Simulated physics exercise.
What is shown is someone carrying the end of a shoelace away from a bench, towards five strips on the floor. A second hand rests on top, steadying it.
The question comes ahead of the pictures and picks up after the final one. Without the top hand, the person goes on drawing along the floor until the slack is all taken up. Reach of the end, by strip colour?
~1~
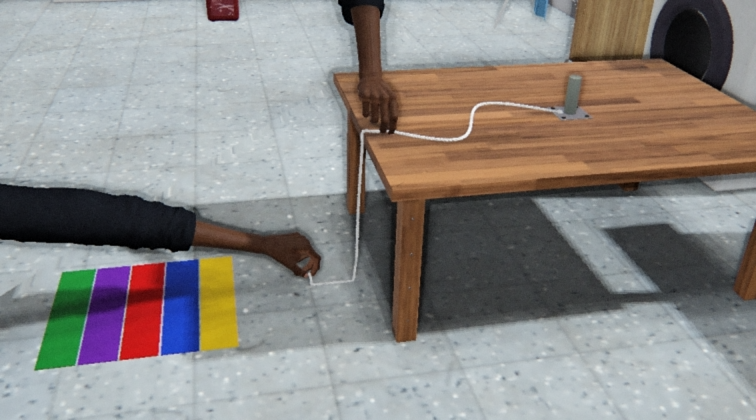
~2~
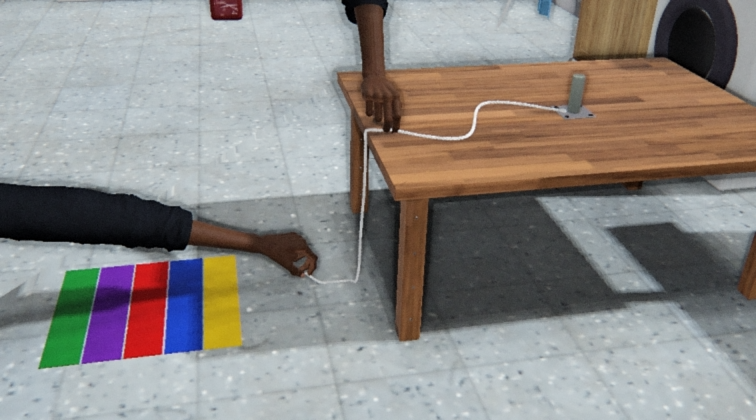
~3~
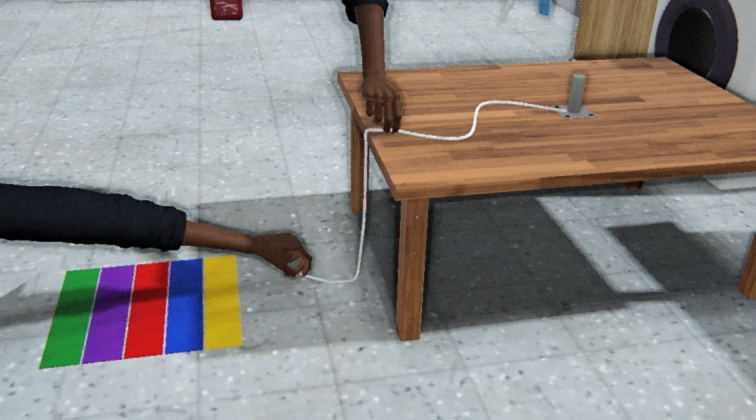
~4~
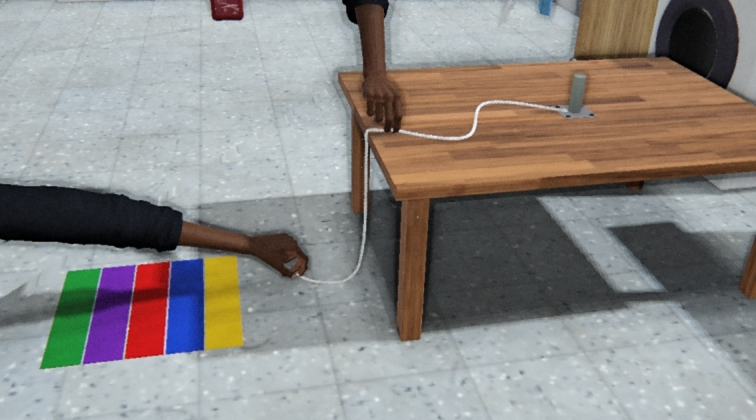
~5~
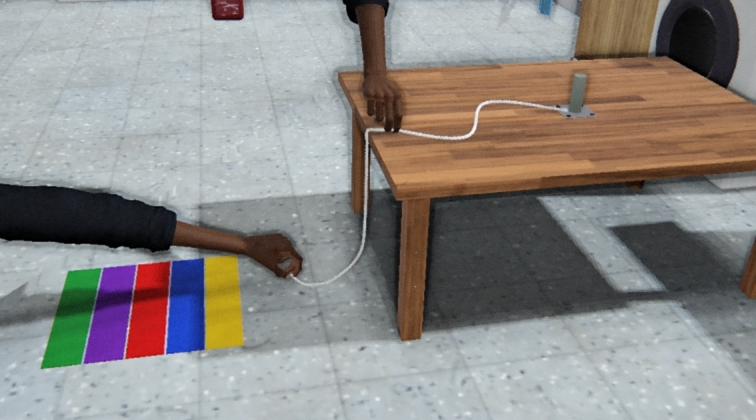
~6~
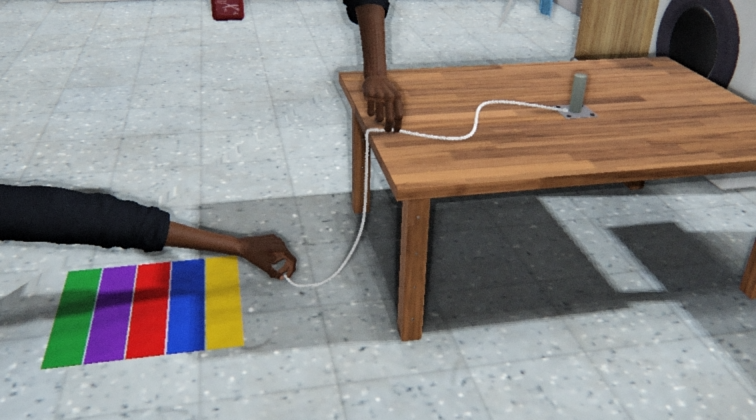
Purple.
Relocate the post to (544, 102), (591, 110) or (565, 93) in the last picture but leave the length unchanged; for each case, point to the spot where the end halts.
Places per try: (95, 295); (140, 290); (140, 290).
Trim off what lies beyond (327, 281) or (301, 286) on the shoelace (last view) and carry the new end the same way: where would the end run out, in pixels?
Taking the tries in order, the answers are (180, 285) and (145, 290).
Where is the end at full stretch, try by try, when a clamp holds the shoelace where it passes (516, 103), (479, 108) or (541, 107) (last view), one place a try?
First (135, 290), next (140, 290), last (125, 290).
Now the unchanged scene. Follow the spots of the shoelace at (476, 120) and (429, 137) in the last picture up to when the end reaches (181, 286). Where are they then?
They go to (444, 125) and to (366, 138).
Soon after, end near (181, 286); over blue.
After that, end near (140, 290); over red.
At the stop, end near (116, 293); over purple. It gets as far as the purple strip.
